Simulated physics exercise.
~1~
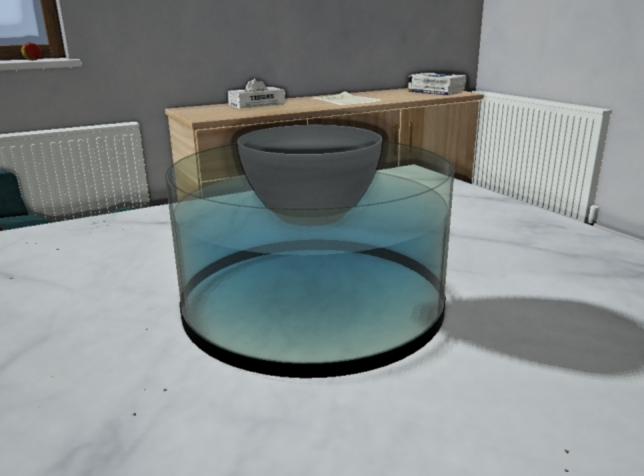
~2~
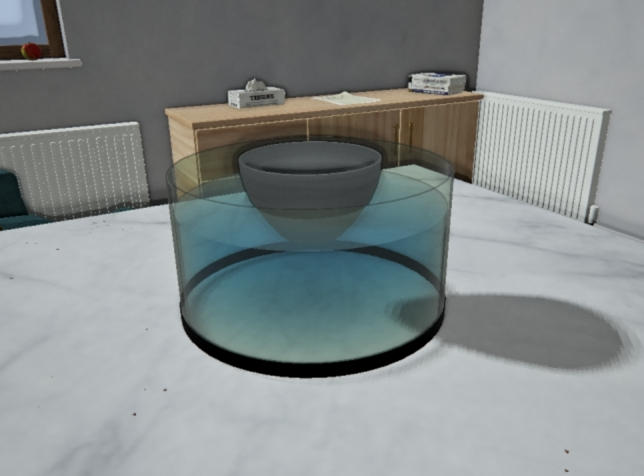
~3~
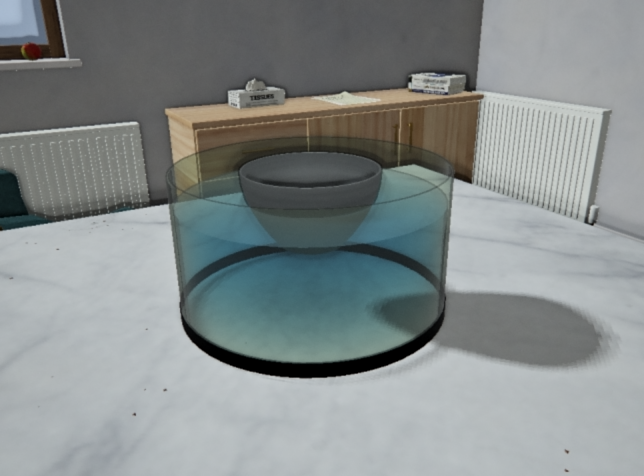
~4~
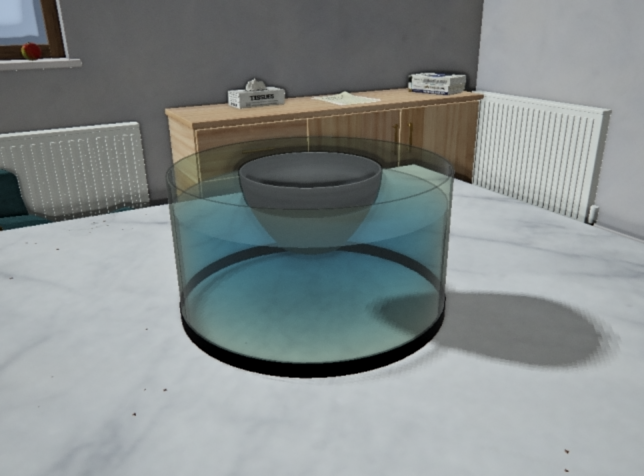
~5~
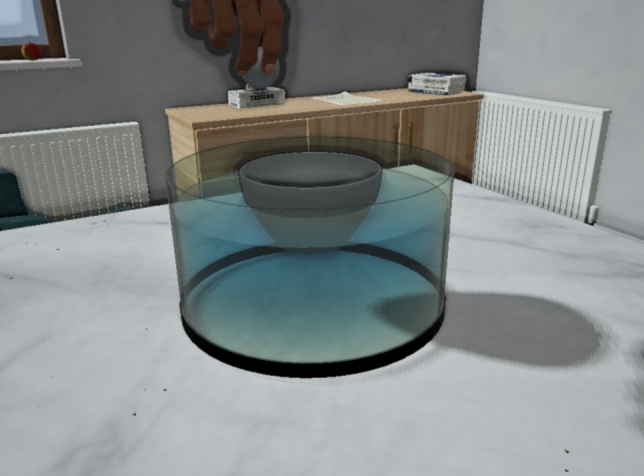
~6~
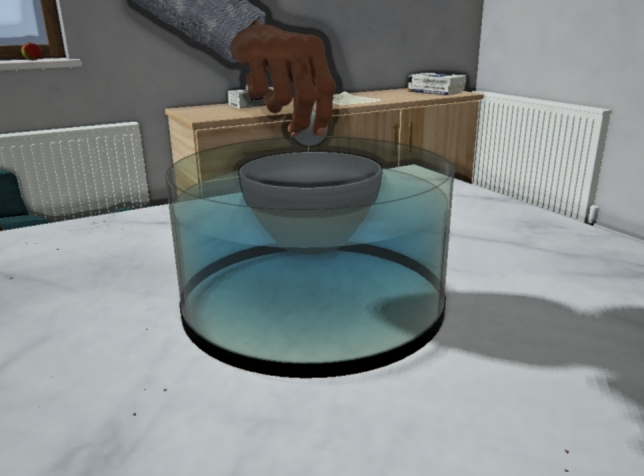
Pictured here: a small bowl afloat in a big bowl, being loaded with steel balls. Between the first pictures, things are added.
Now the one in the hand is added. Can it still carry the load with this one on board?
Yes, it still floats.
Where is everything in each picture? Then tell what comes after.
In the first frame, small bowl (310, 140) empty; most of its side above the surface.
In the second frame, small bowl (310, 158) with one aboard; about half of its side above the surface.
In the third frame, small bowl (310, 170) with two aboard; about a third of its side above the surface.
In the fourth frame, small bowl (310, 170) with two aboard; about a third of its side above the surface.
In the fifth frame, small bowl (310, 170) with two aboard; about a third of its side above the surface; the next steel ball in the hand at (260, 67).
In the sixth frame, small bowl (310, 170) with two aboard; about a third of its side above the surface; the next steel ball in the hand at (310, 128).
Soon after, the steel ball is in and the small bowl dips.
Later, it steadies; about a fifth of its side above the surface.
In the end, the small bowl floats; about a fifth of its side above the surface.
